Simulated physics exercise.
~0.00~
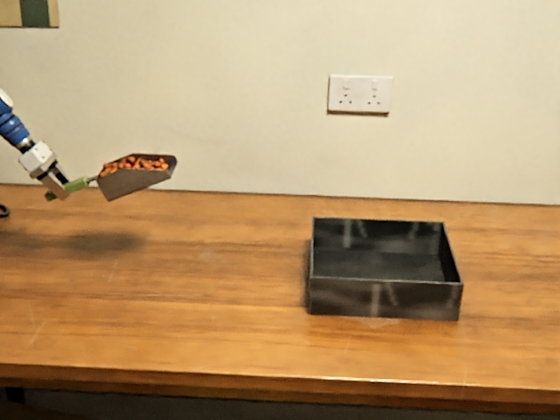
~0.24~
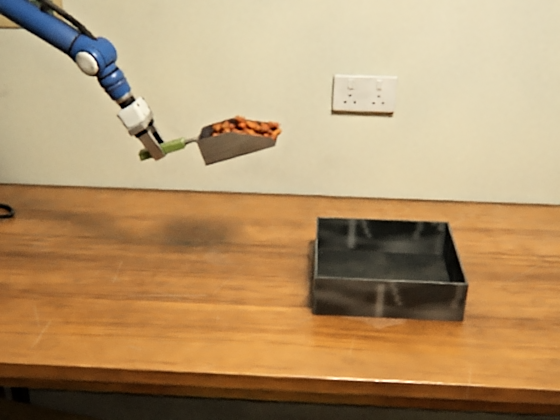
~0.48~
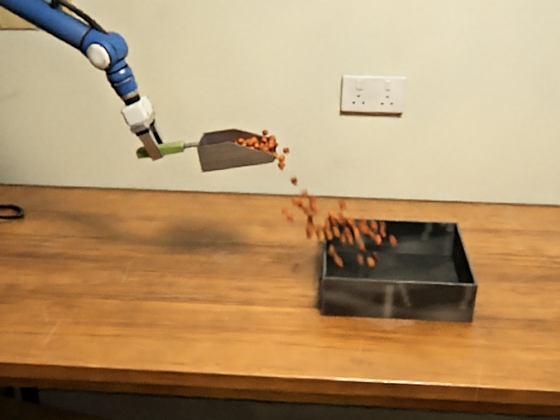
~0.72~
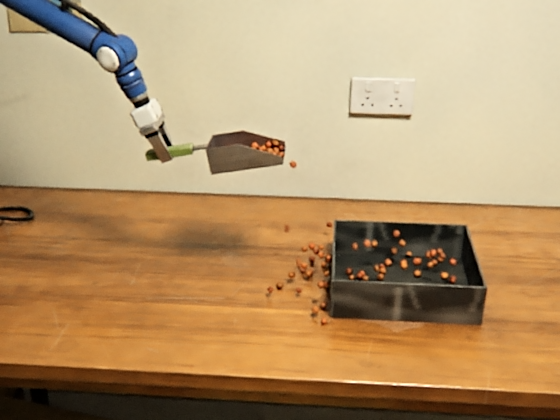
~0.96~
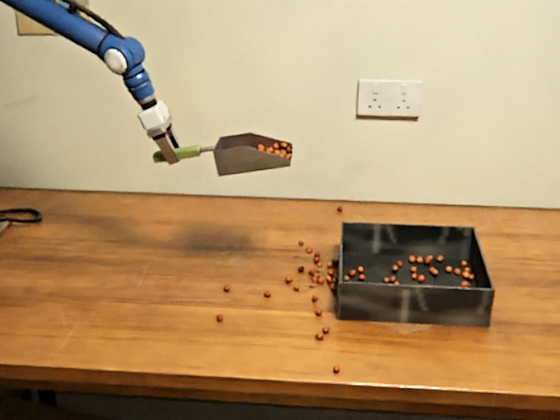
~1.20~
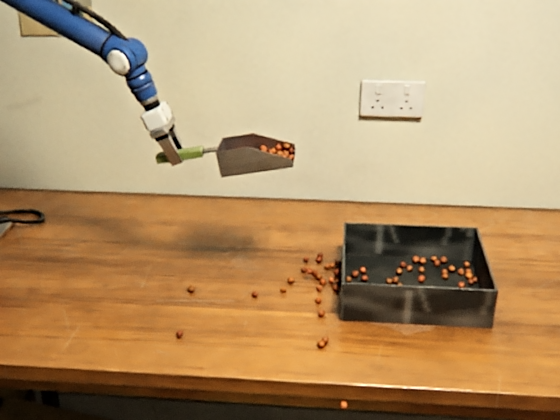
A blue robot arm carried a scoop heaped with hazelnuts to the right, then jerked back slightly, flinging many forward; some landed in the black bin, others scattered across the wooden table, and the rest stayed in the scoop as it held still.
